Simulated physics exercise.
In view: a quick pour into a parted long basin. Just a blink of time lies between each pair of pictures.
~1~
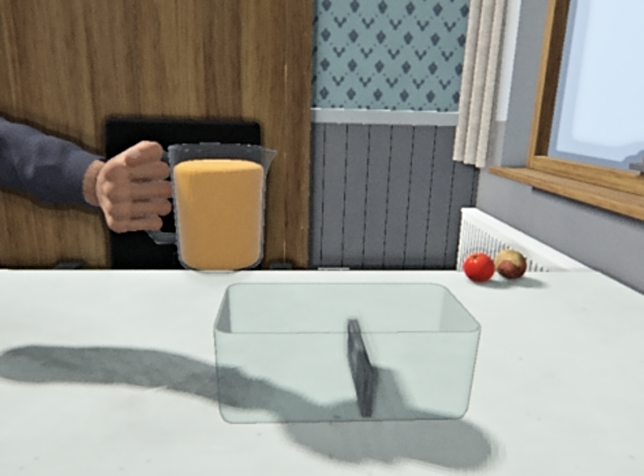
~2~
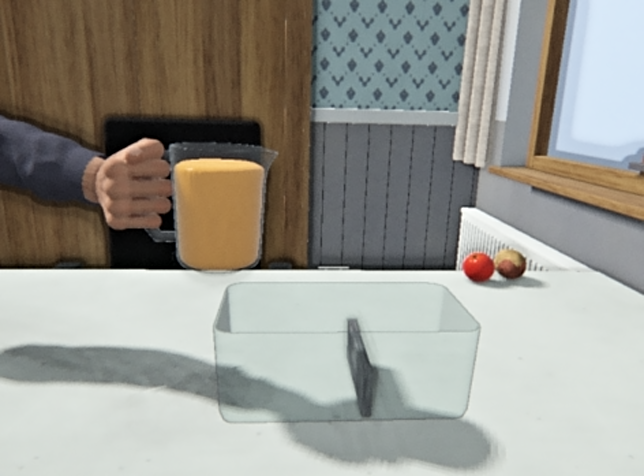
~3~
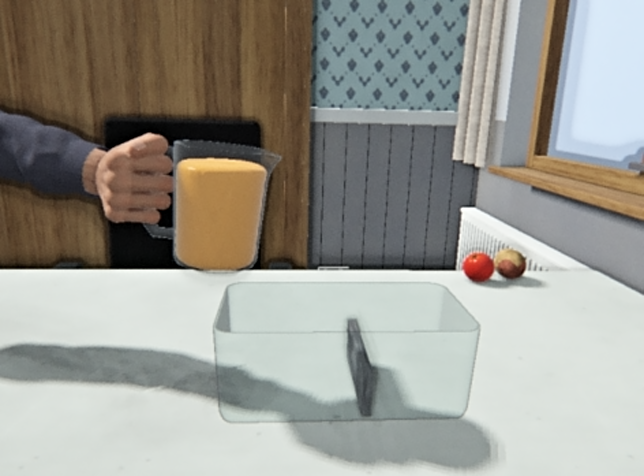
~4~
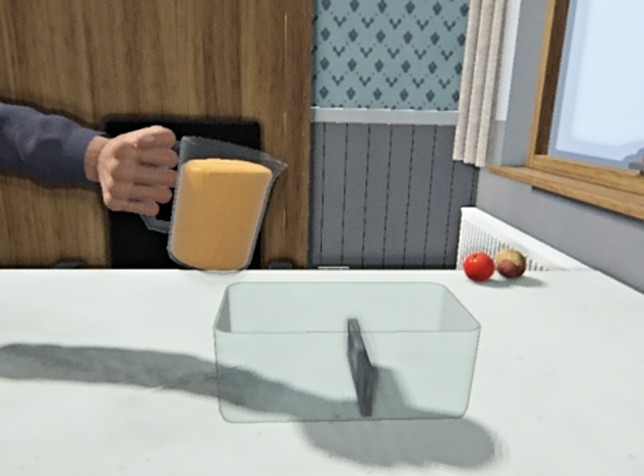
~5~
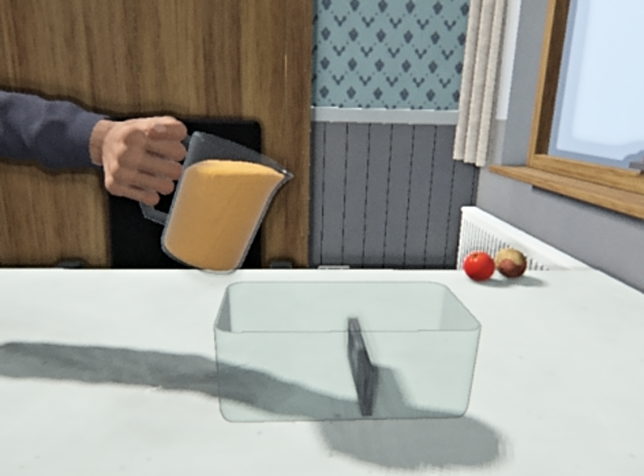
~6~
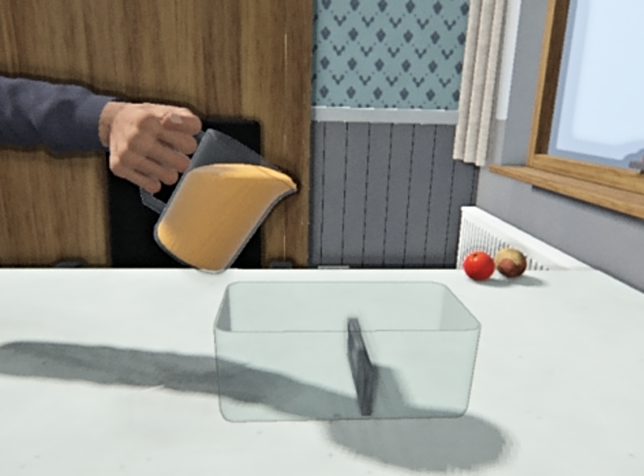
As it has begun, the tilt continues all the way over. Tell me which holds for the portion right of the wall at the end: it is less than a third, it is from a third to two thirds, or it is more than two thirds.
I expect the share right of the wall to be below a third.
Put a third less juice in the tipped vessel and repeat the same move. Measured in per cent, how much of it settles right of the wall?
I'd say roughly 5 percent.
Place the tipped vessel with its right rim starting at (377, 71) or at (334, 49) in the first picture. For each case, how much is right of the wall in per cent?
65 % and 85 %.
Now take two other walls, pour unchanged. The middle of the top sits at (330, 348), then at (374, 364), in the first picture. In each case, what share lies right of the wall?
About 45 per cent, then about 10 per cent.
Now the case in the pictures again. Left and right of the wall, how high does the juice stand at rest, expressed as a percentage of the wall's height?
Left: 50 %. Right: 0 %.
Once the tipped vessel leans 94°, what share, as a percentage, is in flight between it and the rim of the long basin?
I'd put it near 20 per cent.
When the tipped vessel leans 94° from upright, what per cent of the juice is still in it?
Amount still in: Approx. 60 %.
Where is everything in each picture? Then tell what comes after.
The first frame shows tilt 0°; pouring edge (276, 151); surface from (176, 165) to (264, 166); the long basin's rim runs from (222, 307) to (461, 306); the wall's top is at (360, 345).
The second frame shows tilt 1°; pouring edge (278, 152); surface from (177, 163) to (265, 167).
The third frame shows tilt 6°; pouring edge (281, 156); surface from (179, 161) to (267, 169).
The fourth frame shows tilt 12°; pouring edge (287, 164); surface from (183, 163) to (274, 170).
The fifth frame shows tilt 21°; pouring edge (293, 175); surface from (183, 178) to (284, 174).
The sixth frame shows tilt 32°; pouring edge (297, 189); surface from (178, 191) to (293, 183).
A moment on, the tilt is 94° and 62 per cent is still to pour, 16 is left of the wall and 1 right of it.
Next, the tilt is 109° and 16 per cent is still to pour, 68 is left of the wall and 1 right of it.
Then the tilt is 109° and 1 per cent is still to pour, 88 is left of the wall and 3 right of it.
Later the tilt is 109° and 0 per cent is still to pour, 91 is left of the wall and 4 right of it.
At rest 91 per cent lies left of the wall, 4 right of it and 5 outside.
